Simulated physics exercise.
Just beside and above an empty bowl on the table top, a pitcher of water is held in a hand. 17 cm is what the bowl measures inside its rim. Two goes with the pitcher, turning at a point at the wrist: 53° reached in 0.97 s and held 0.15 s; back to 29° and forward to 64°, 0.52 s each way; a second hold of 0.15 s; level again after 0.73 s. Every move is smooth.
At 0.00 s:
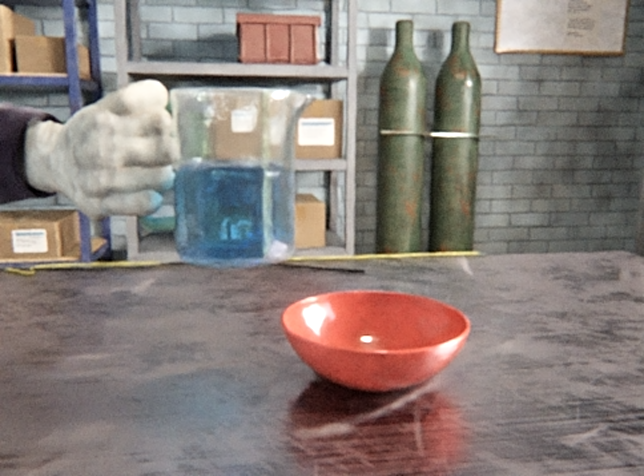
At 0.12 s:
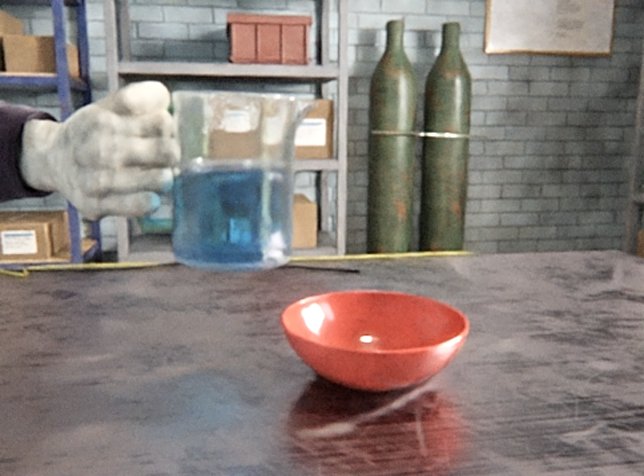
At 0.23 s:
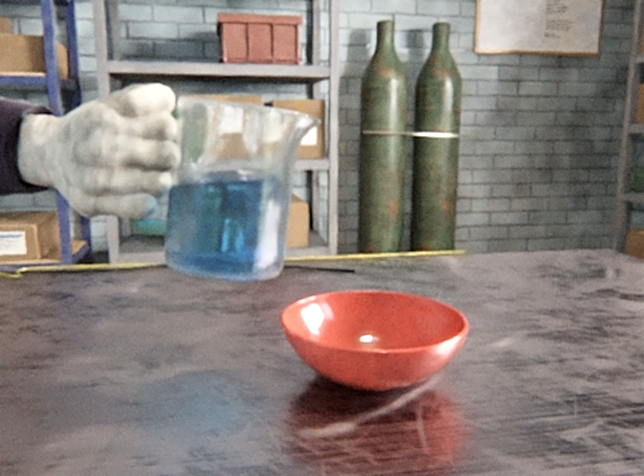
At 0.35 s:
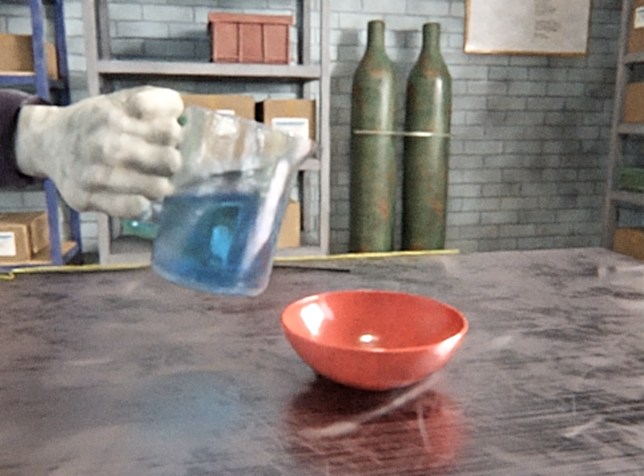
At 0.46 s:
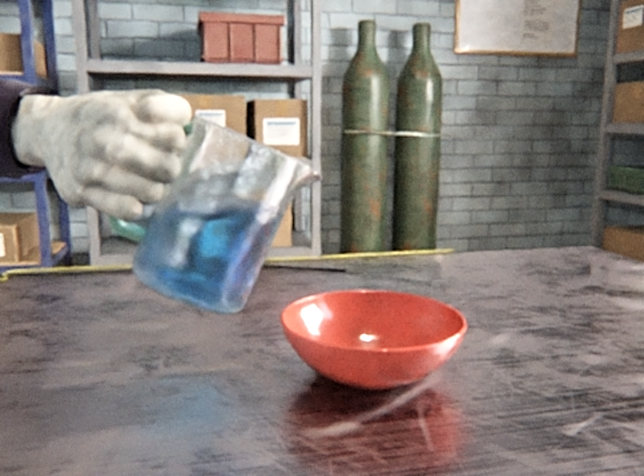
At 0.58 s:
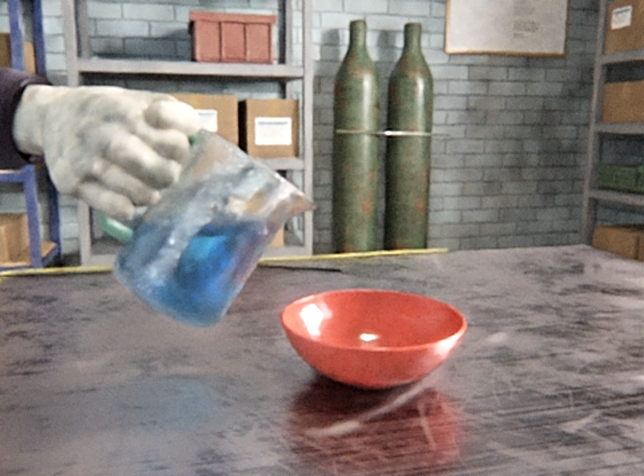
A pale gloved hand at the left holds a clear pitcher of blue liquid above a dark, scuffed tabletop, seen from just above table height in a storeroom with grey brick walls. A glossy red bowl sits right of the pitcher, before shelves of boxes and two green cylinders. The hand smoothly tilts the pitcher rightward, slowly then more steeply, while the background slides left behind the table.
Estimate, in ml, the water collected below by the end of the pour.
I would say close to 115 ml.
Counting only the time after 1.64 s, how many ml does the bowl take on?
Close to 90 ml.
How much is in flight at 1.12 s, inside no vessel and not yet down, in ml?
Estimate: Some 10 ml.
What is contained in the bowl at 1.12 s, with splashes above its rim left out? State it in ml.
Contents at that moment: Approx. 10 ml.
By 1.12 s the tilt is 53° and the bowl has 10 ml, the pitcher 545 ml, and 0 ml is on the table top.
By 1.64 s the tilt is 29° and the bowl has 25 ml, the pitcher 530 ml, and 5 ml is on the table top.
By 2.31 s the tilt is 64° and the bowl has 55 ml, the pitcher 485 ml, and 5 ml is on the table top.
By 2.83 s the tilt is 12° and the bowl has 115 ml, the pitcher 440 ml, and 10 ml is on the table top.
At rest the bowl has 115 ml, the pitcher 440 ml, and 10 ml is on the table top.
